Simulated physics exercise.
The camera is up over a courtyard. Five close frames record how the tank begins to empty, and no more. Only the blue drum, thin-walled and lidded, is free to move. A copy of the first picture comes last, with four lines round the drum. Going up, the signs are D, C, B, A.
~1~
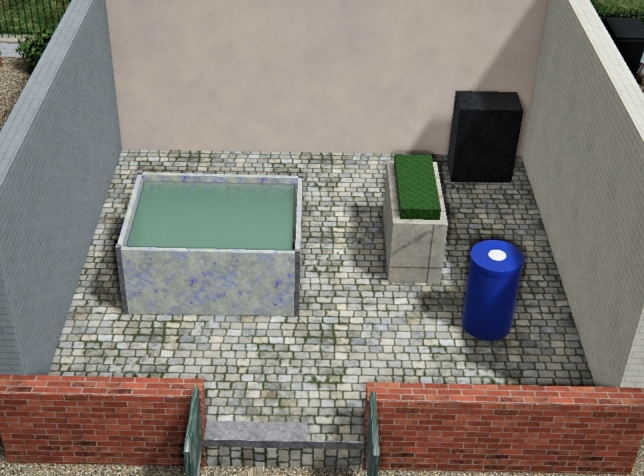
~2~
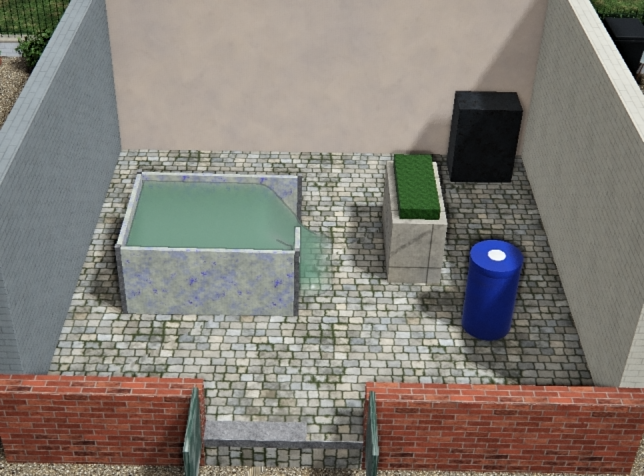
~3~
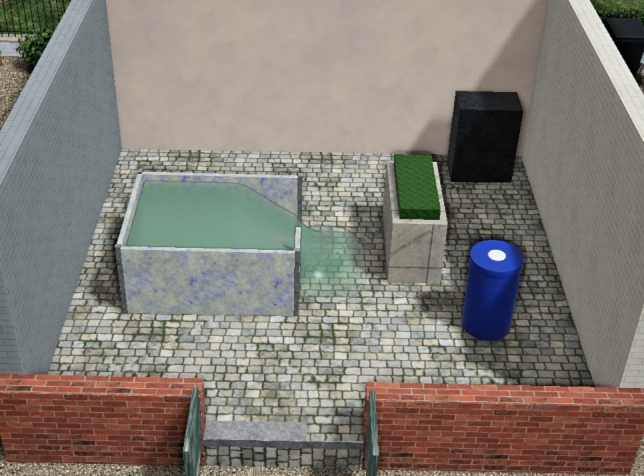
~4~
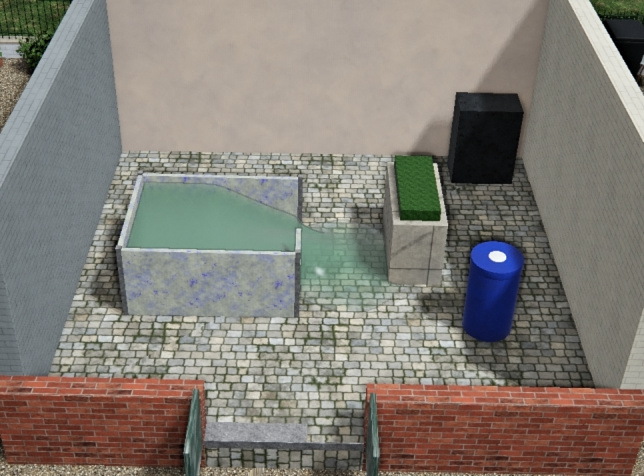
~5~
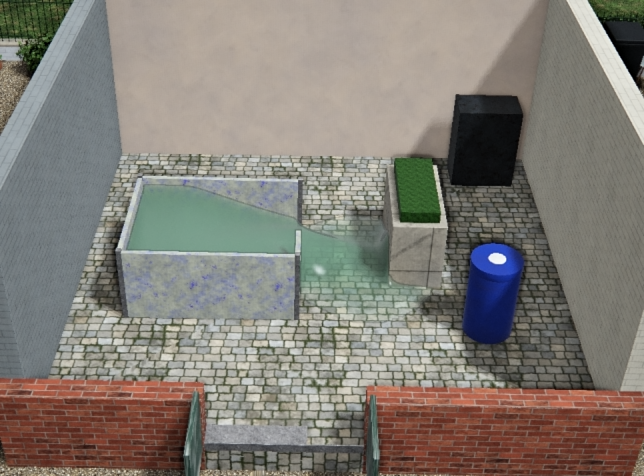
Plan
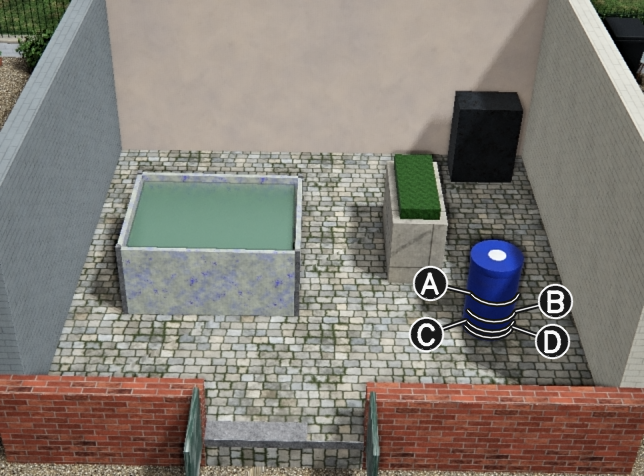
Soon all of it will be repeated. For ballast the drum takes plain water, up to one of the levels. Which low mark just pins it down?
Choose C.
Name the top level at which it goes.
It is D.
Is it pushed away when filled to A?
No, not at all.
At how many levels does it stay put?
Three of them.
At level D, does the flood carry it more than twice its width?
No, it does not.
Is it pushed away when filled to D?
Yes.
In white, A at (496, 304); B at (493, 321); C at (492, 332); D at (491, 337); from the bottom up D, C, B, A.
Choosing A, it does not move.
Choosing B, it does not move.
Choosing C, it shifts by a finger or two and stays.
Choosing D, it is pushed about its own width away.
